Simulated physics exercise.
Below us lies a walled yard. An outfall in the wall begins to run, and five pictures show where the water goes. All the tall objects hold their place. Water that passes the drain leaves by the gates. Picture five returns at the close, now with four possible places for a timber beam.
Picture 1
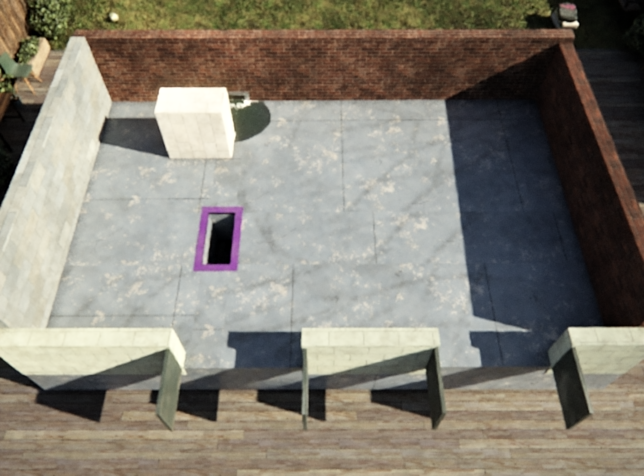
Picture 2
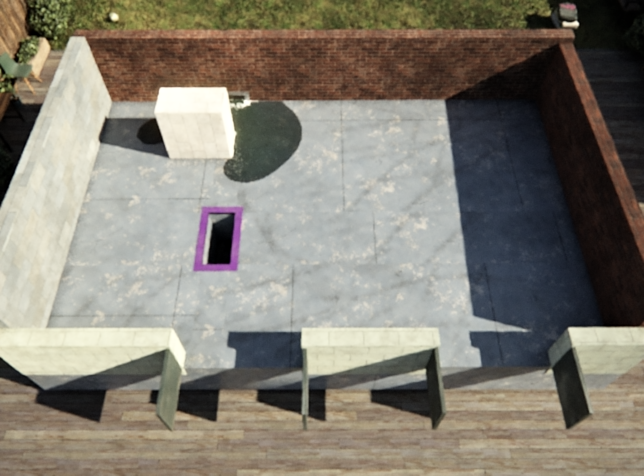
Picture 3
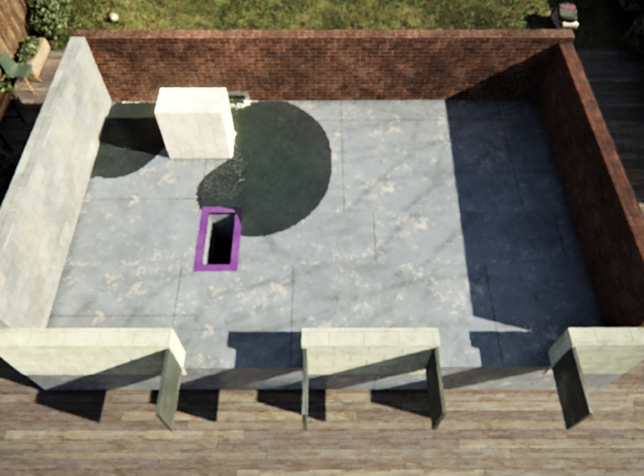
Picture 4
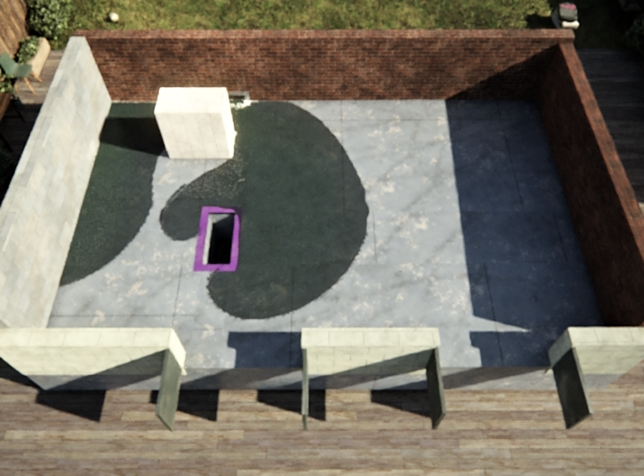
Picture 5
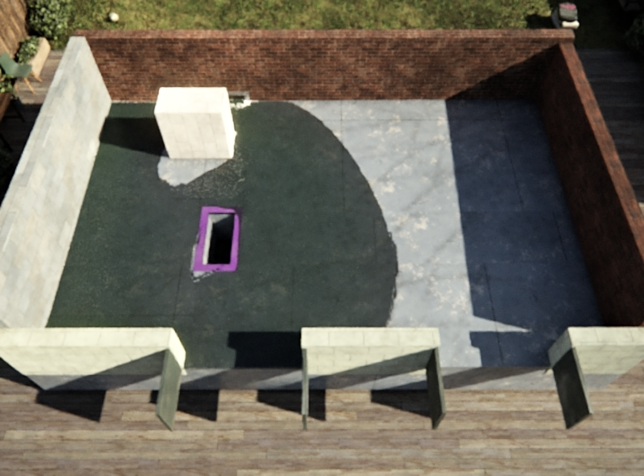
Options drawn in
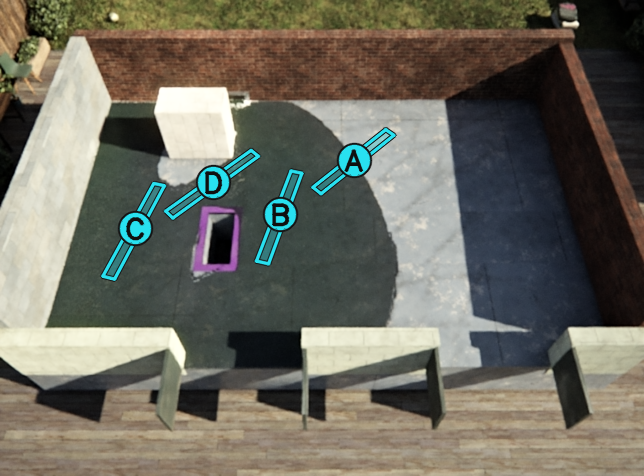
In a walled yard seen from above, a dark wet patch spread from beside a pale block near the back wall, curled around the purple-edged drain, and covered most of the left side.
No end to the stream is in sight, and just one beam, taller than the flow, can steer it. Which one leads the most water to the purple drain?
Take B.
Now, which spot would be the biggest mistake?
That is spot D.
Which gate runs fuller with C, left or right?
The left one.
On the marked copy, A from (316, 190) to (389, 132); B from (262, 262) to (296, 172); C from (108, 277) to (159, 184); D from (169, 214) to (254, 153).
Choosing A, about 26 % of the stream goes into the purple drain, about 74 % out by the gates.
Choosing B, about 33 % of the stream goes into the purple drain, about 66 % out by the gates.
Choosing C, about 21 % of the stream goes into the purple drain, about 79 % out by the gates.
Choosing D, about 14 % of the stream goes into the purple drain, about 86 % out by the gates.
